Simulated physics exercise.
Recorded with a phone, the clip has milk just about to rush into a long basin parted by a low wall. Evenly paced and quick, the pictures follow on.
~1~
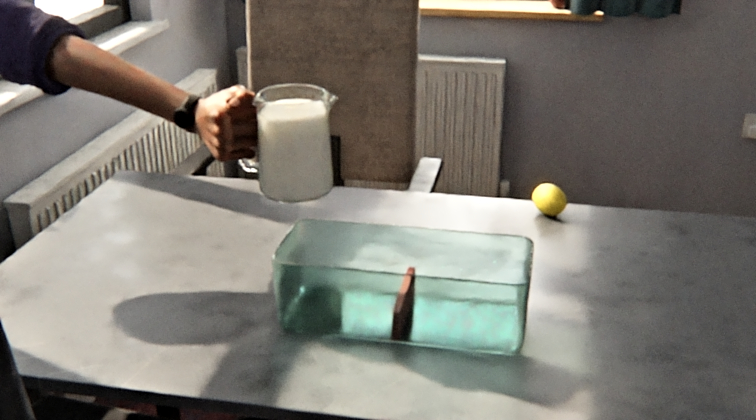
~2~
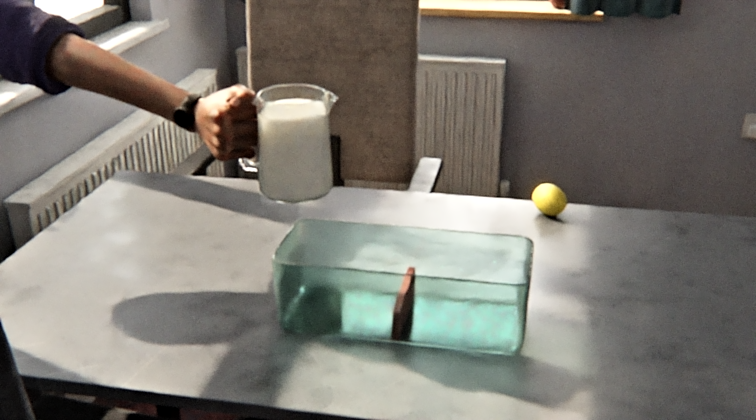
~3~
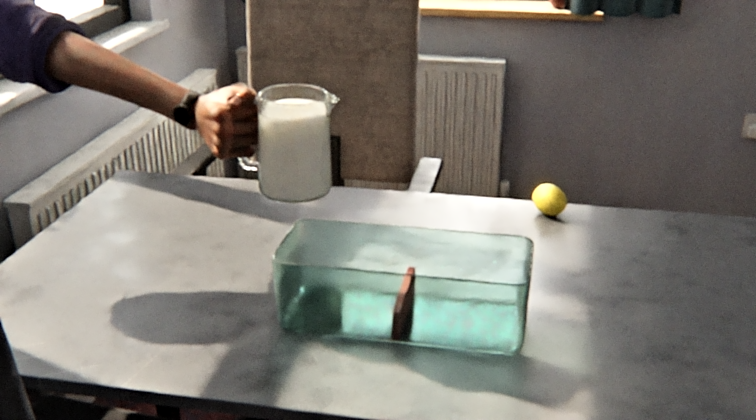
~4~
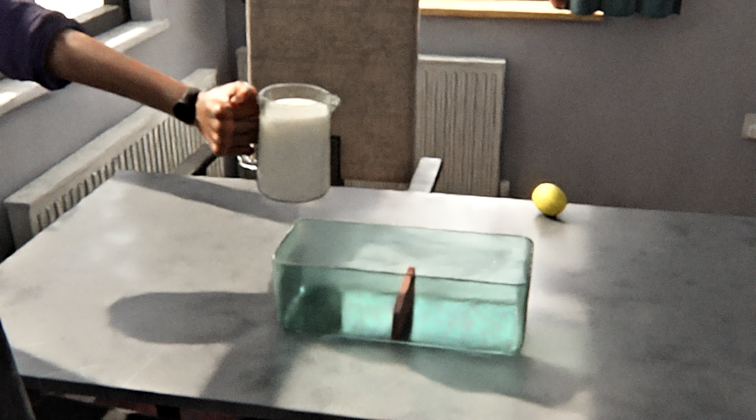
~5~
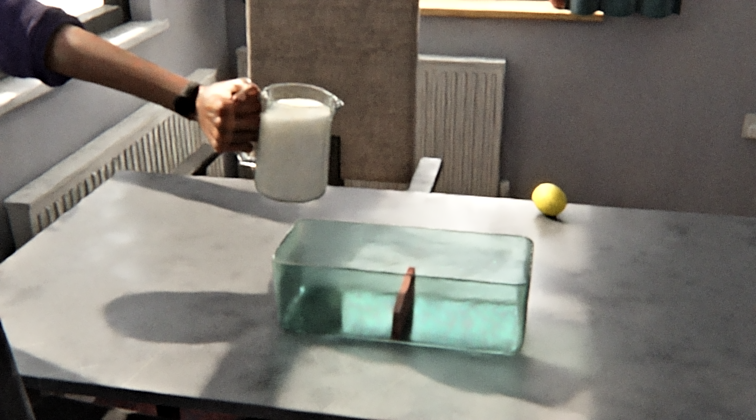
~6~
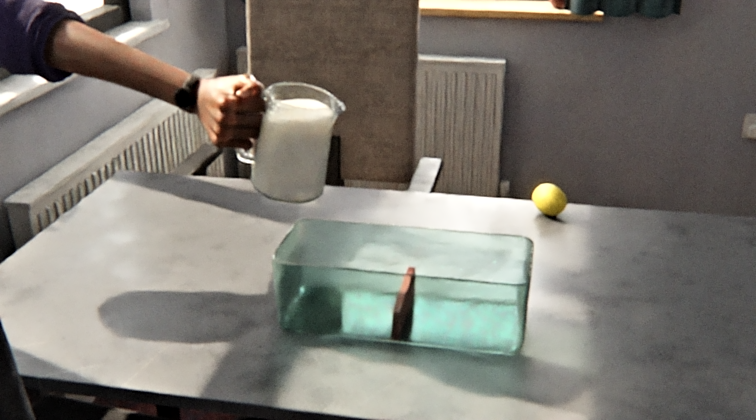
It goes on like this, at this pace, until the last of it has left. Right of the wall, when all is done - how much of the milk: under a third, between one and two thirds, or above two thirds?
When all is done, between one and two thirds is there.
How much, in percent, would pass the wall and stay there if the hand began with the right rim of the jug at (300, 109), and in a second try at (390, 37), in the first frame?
Roughly 5 % the first time and roughly 85 % the second.
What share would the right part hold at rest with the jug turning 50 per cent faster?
About 40 %.
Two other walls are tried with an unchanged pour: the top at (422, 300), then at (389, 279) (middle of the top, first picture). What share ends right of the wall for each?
About 15 per cent, then about 75 per cent.
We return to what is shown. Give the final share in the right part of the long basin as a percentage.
It comes to 45 per cent or so.
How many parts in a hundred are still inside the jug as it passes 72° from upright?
85 in a hundred.
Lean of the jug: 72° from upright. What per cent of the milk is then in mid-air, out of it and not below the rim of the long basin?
Share in flight: Approx. 10 %.
A moment on, the jug is tipped part way and 86 per cent is still to pour, 1 is left of the wall and 1 right of it.
Next, the jug is tipped right over and 39 per cent is still to pour, 14 is left of the wall and 25 right of it.
Then the jug is tipped right over and 7 per cent is still to pour, 43 is left of the wall and 44 right of it.
Later the jug is tipped right over and 0 per cent is still to pour, 53 is left of the wall and 45 right of it.
Finally, 54 per cent lies left of the wall, 45 right of it and 1 outside.
